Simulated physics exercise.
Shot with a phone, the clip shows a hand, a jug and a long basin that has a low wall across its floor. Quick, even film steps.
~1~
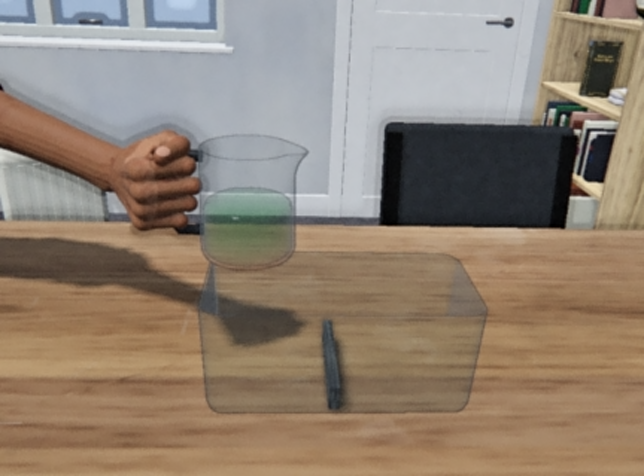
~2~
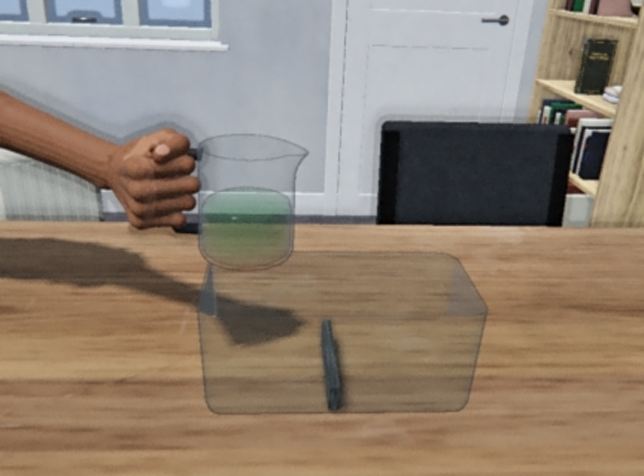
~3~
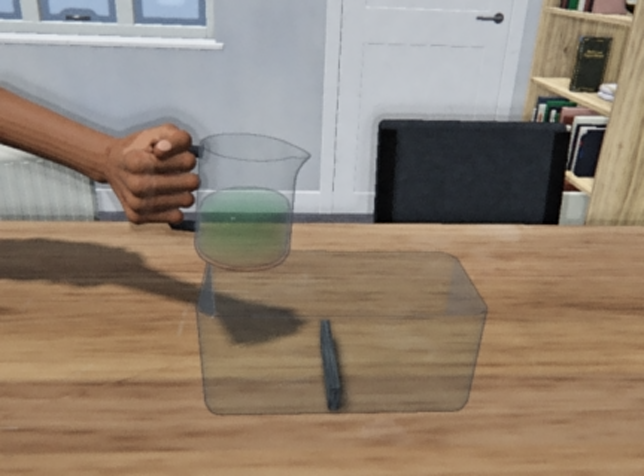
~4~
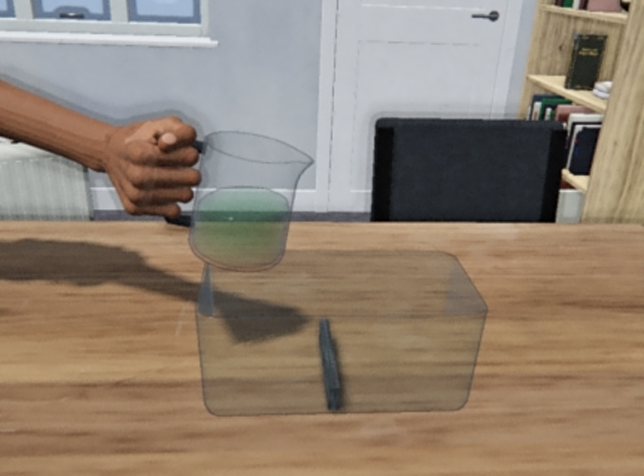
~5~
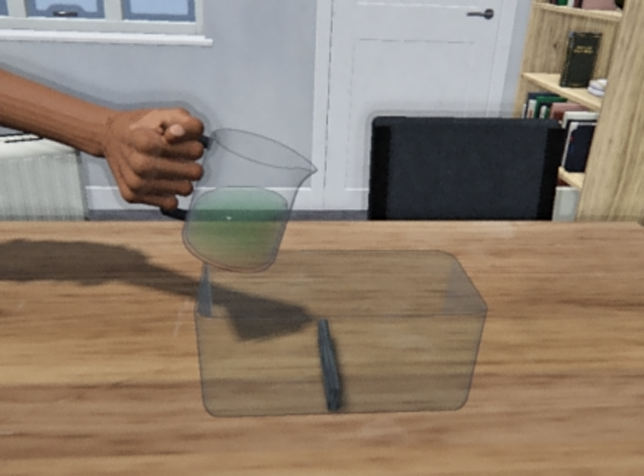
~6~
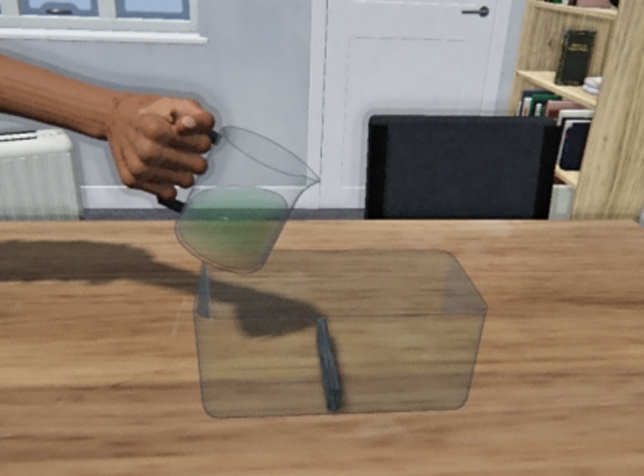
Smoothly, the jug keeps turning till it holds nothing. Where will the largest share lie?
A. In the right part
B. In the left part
A.
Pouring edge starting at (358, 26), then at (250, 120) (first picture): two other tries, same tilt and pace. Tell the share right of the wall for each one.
First try: About 80 %; second try: About 10 %.
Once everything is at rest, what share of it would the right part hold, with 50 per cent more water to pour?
Roughly 90 in a hundred.
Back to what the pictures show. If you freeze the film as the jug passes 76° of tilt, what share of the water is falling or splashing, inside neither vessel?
Around 10 %.
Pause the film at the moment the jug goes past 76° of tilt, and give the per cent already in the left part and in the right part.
Left side 0 in a hundred, right side 0 in a hundred.
A moment on, the tilt is 76° and 91 per cent is still to pour, 0 is left of the wall and 0 right of it.
Next, the tilt is 99° and 38 per cent is still to pour, 4 is left of the wall and 46 right of it.
Then the tilt is 101° and 8 per cent is still to pour, 7 is left of the wall and 82 right of it.
Later the tilt is 101° and 1 per cent is still to pour, 7 is left of the wall and 91 right of it.
At rest 9 per cent lies left of the wall, 91 right of it and 0 outside.
